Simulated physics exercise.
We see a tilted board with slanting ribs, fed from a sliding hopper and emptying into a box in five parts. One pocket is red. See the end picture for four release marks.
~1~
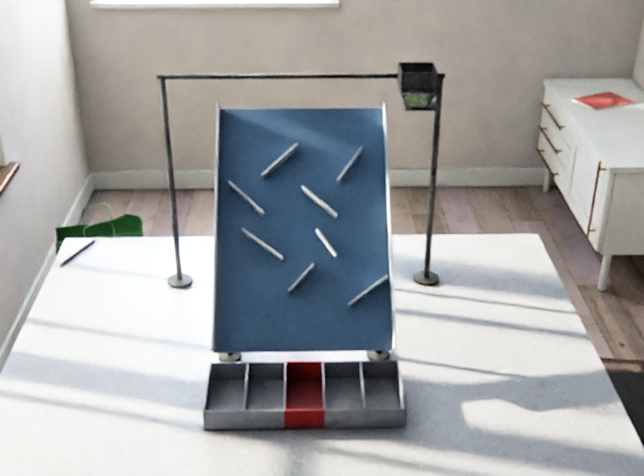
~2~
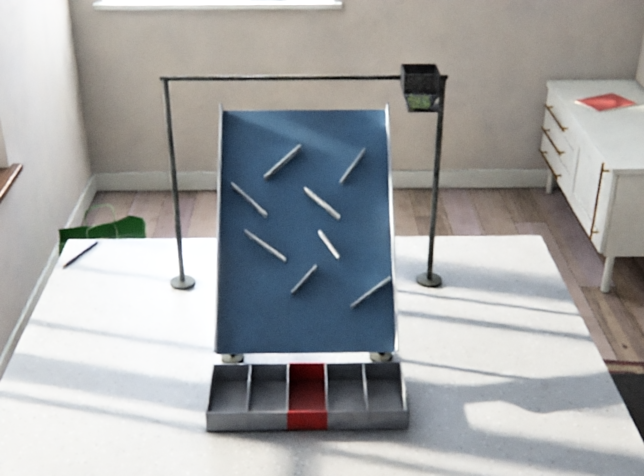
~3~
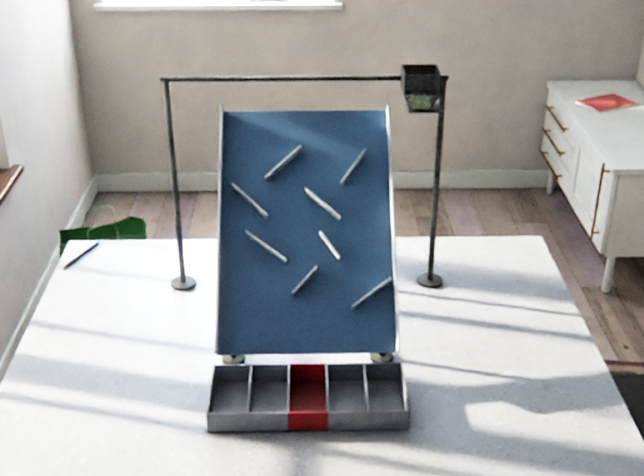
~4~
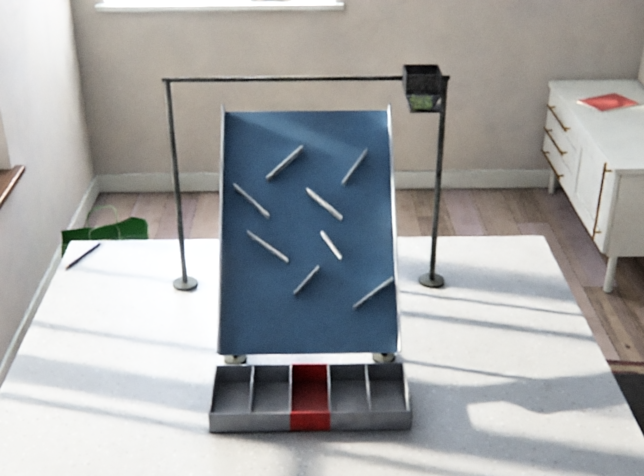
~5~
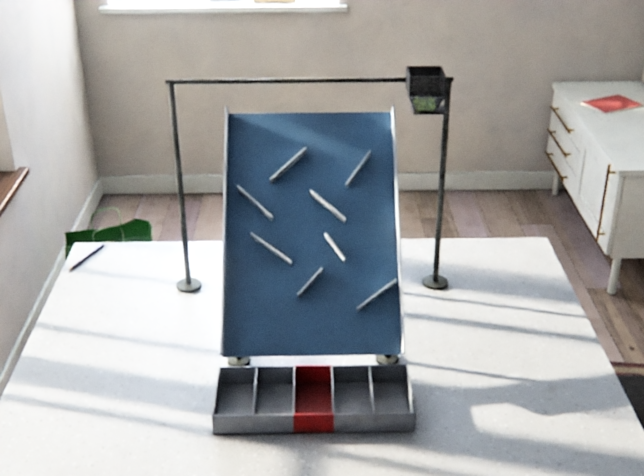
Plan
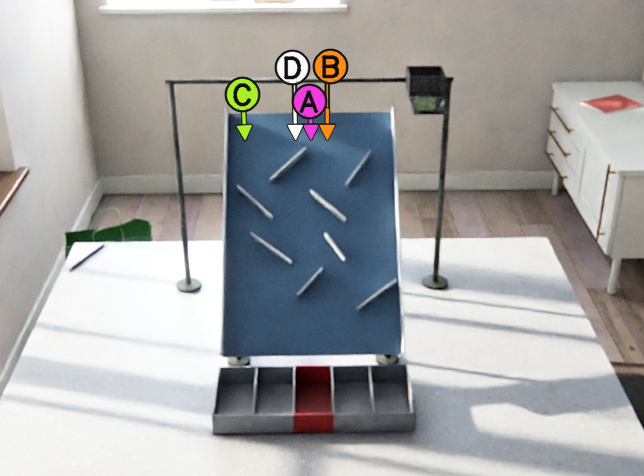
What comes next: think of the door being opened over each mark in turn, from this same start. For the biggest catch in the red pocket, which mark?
The best mark is B.
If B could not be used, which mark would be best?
A it is.
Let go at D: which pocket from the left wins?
The second.
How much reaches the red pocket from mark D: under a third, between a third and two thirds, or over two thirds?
Under a third.
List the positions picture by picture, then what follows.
Hopper near (416, 98), dried peas, door shut, in the first picture.
Ribs (265, 176) to (300, 145), (341, 180) to (365, 148), (232, 183) to (266, 214), in the second picture.
Ribs (305, 188) to (340, 217), (245, 231) to (286, 260), (320, 230) to (340, 257), in the third picture.
Ribs (295, 292) to (319, 266), (354, 306) to (393, 277), in the fourth picture.
Red pocket near (314, 422), number 3 of 5 from the left, in the fifth picture.
On the marked copy, mark A meets the board at (310, 134); mark B meets the board at (327, 133); mark C meets the board at (244, 134); mark D meets the board at (295, 134).
For mark A, close to half in the red pocket, close to half in other pockets.
For mark B, close to two thirds in the red pocket, close to a third in other pockets.
For mark C, none at all in the red pocket, the bulk in other pockets, a small share outside the box.
For mark D, a small share in the red pocket, all but a few in other pockets.
